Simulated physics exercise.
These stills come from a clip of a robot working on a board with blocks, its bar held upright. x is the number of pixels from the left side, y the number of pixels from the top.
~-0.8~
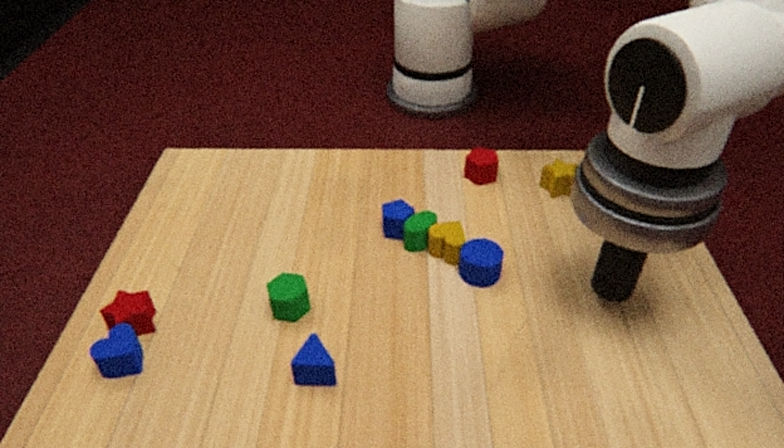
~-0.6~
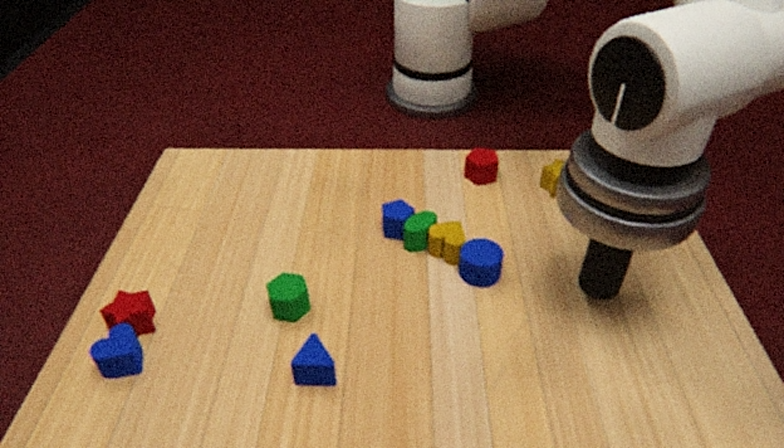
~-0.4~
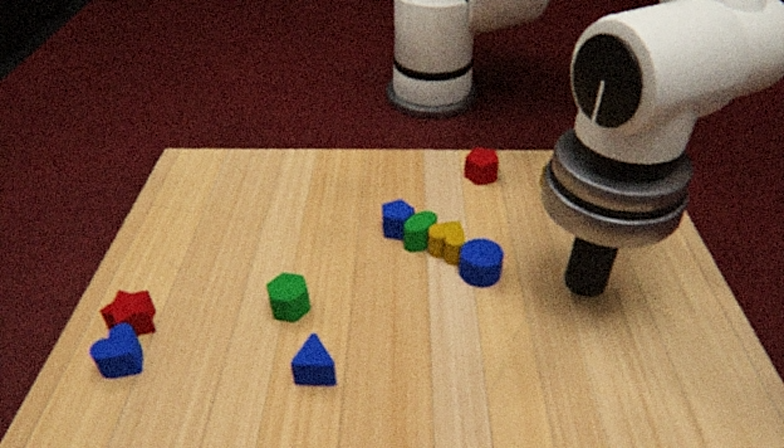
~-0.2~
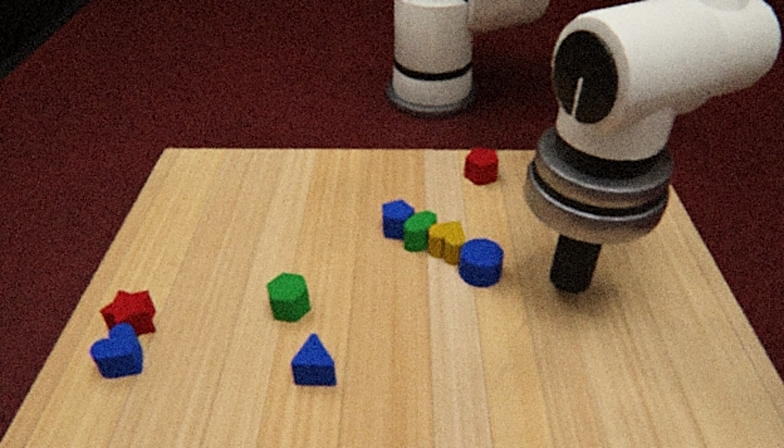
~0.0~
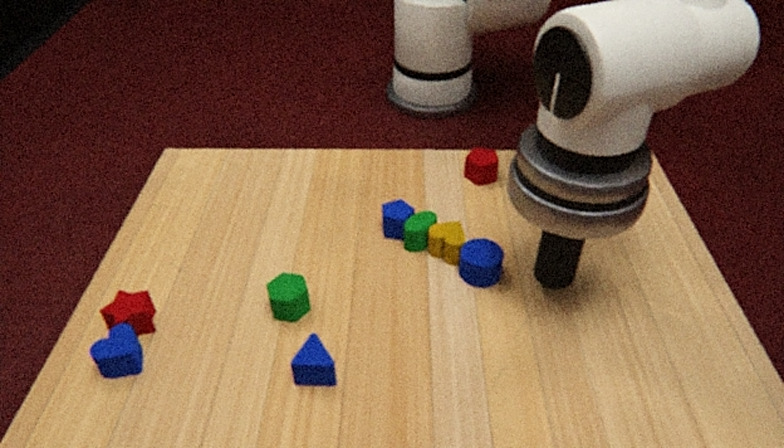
White robot arm with a dark cylindrical tip moving slowly left across a wooden board, while the scattered coloured blocks stay still.
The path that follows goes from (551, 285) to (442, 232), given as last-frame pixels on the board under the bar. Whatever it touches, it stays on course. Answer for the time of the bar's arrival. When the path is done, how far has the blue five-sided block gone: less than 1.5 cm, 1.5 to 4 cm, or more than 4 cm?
The block winds up within 1.5 cm of where it is now.
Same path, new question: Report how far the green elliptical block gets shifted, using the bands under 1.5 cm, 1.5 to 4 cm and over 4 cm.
It falls in the under 1.5 cm band.
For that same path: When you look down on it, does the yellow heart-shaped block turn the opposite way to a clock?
Going by the path, no.
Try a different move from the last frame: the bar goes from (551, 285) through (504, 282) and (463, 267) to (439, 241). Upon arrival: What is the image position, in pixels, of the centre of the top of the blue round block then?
Just about (420, 249).
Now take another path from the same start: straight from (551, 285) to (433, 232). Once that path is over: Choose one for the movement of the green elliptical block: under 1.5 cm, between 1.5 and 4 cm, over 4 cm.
The 1.5 to 4 cm band.
What follows on the original path. One third of the way, bar (513, 256); yellow heart-shaped block (446, 231), turned 15° clockwise; blue round block (476, 251).
Two thirds of the way, bar (477, 239); blue five-sided block (394, 207); green elliptical block (417, 217), turned 15° anticlockwise; yellow heart-shaped block (437, 235), turned 55° clockwise; blue round block (464, 253).
At the end, bar (442, 222); blue five-sided block (388, 206); green elliptical block (412, 217), turned 30° anticlockwise; yellow heart-shaped block (437, 235), turned 55° clockwise; blue round block (464, 253).
